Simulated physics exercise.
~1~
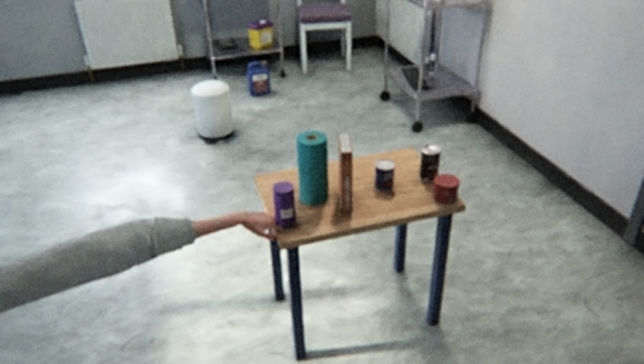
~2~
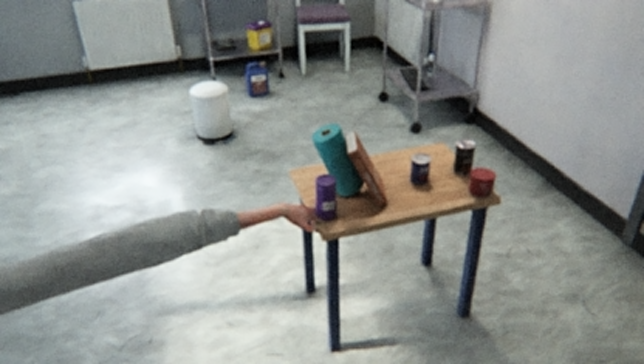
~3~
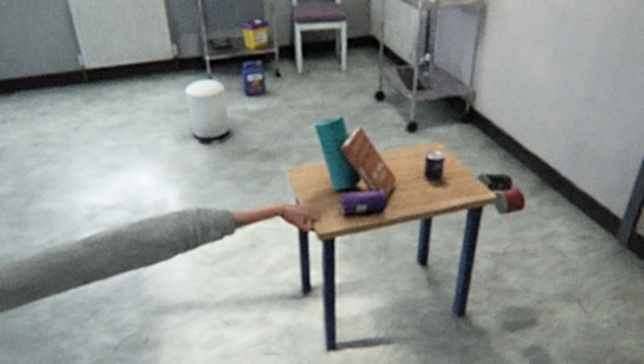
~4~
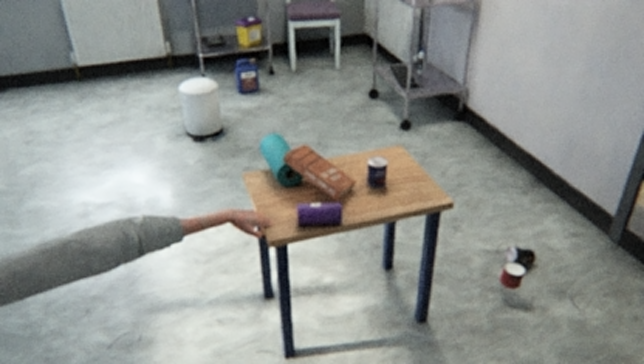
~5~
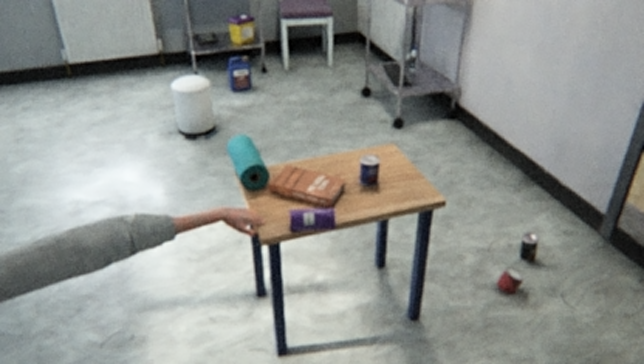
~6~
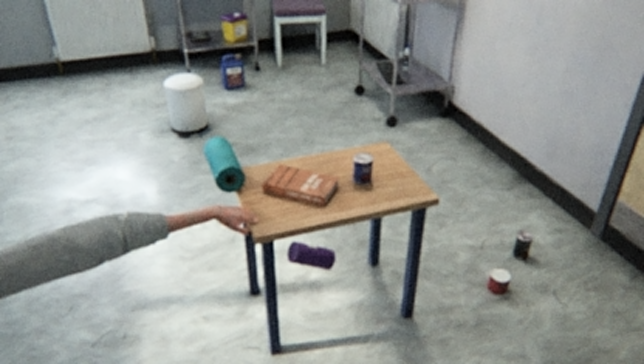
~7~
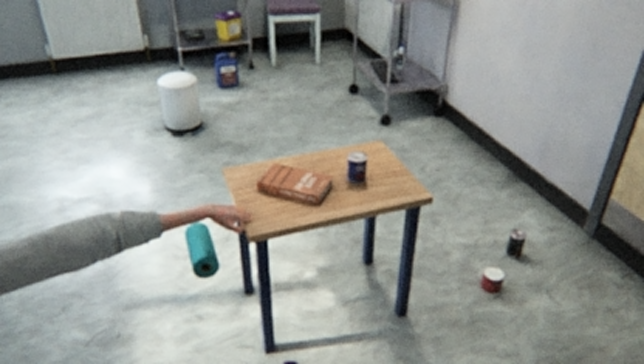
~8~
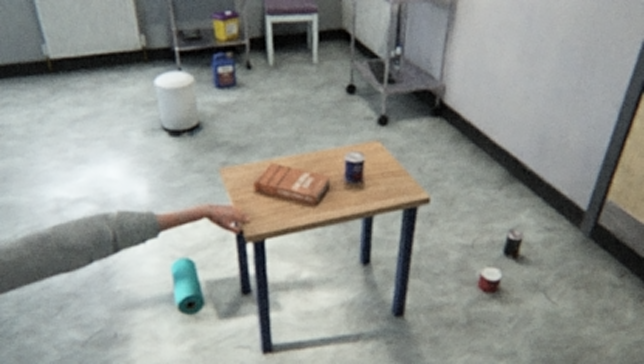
At the start, a hand grips the near left corner of a small wooden table holding a purple jar, a turquoise roll, an upright orange book, two dark tins and a red tub. The hand drags the table right, and the roll and book tilt left. The purple jar topples as the red tub and black tin slide off the right edge. The table is then pulled back left, the roll and book fall flat, and the jar and roll drop off. Finally, only the flat book and upright blue tin remain on top.
